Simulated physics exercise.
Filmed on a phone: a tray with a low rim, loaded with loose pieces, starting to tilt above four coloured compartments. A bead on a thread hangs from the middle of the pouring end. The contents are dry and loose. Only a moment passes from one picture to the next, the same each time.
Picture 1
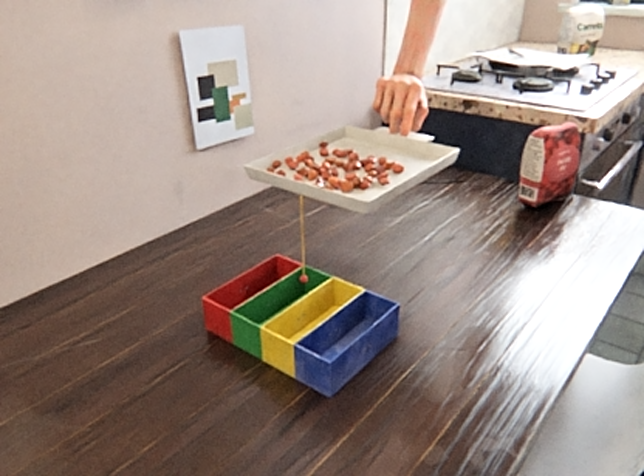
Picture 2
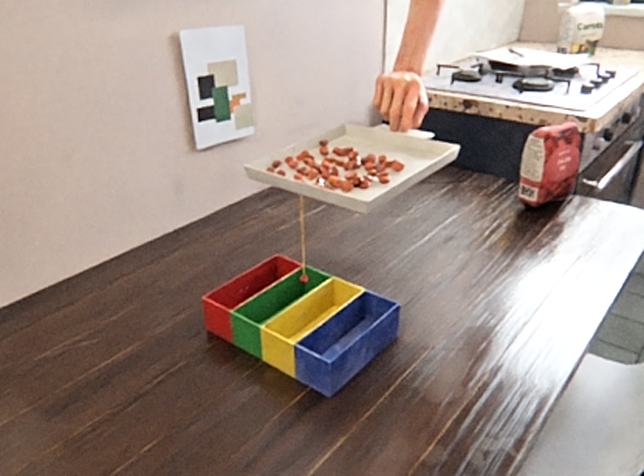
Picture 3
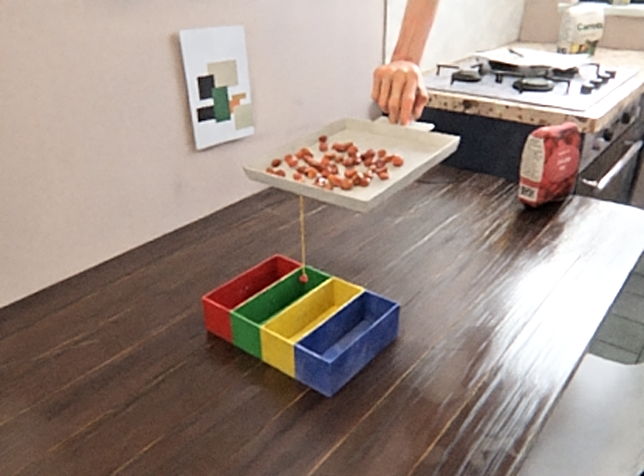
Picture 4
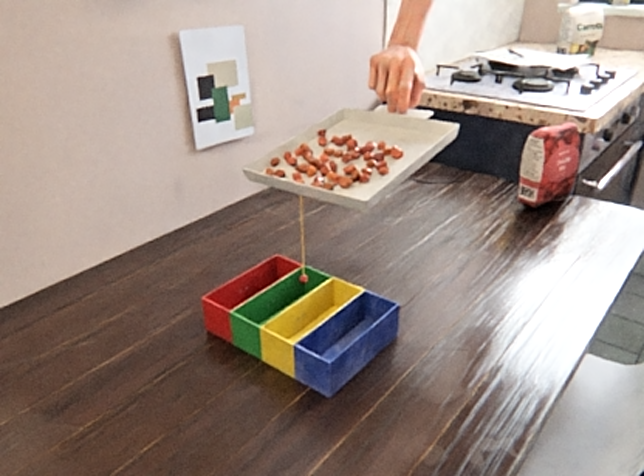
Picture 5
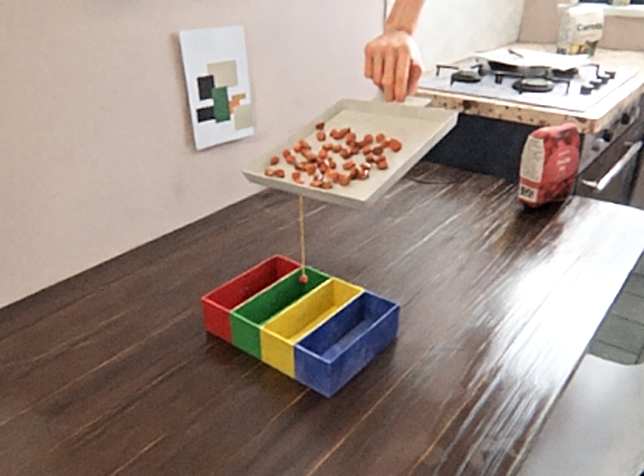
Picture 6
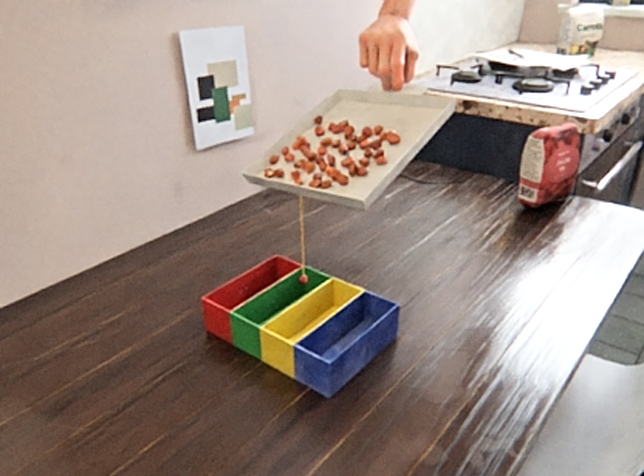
A hand slowly tilting a pale tray of loose reddish-brown pieces above red, green, yellow and blue compartments, left corner lowest.
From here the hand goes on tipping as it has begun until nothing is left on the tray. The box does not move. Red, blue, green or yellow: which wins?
The red one ends fullest.
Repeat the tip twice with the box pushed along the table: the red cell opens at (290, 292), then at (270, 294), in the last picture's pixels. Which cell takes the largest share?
First red, then the cell in red.
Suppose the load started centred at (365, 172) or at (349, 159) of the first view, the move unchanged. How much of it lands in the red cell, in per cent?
Near 40 % and 50 %.
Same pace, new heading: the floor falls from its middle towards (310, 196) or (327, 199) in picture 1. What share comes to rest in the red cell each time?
Near 20 % and 0 %.
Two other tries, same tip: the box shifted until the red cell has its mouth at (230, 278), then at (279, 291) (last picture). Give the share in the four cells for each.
In turn 100 and 40 in a hundred.
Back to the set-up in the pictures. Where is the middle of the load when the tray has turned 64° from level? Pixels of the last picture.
At about (287, 169).
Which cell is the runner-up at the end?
In second place: The green one.
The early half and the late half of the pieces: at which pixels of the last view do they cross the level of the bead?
The first part at (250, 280); the rest at (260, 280).
Shortly afterwards, tray tipped steeply; the whole lot on the tray.
Next, tray tipped past a quarter turn; near a quarter on the tray; near a quarter in the red cell; a little in the green cell; near half falling or outside the box.
Some moments later, tray tipped past a quarter turn; near half in the red cell; near a third in the green cell; a little in the yellow cell; near a quarter falling or outside the box.
In the end, tray tipped past a quarter turn; near half in the red cell; near a third in the green cell; a little in the yellow cell; none at all in the blue cell; near a quarter outside the box.
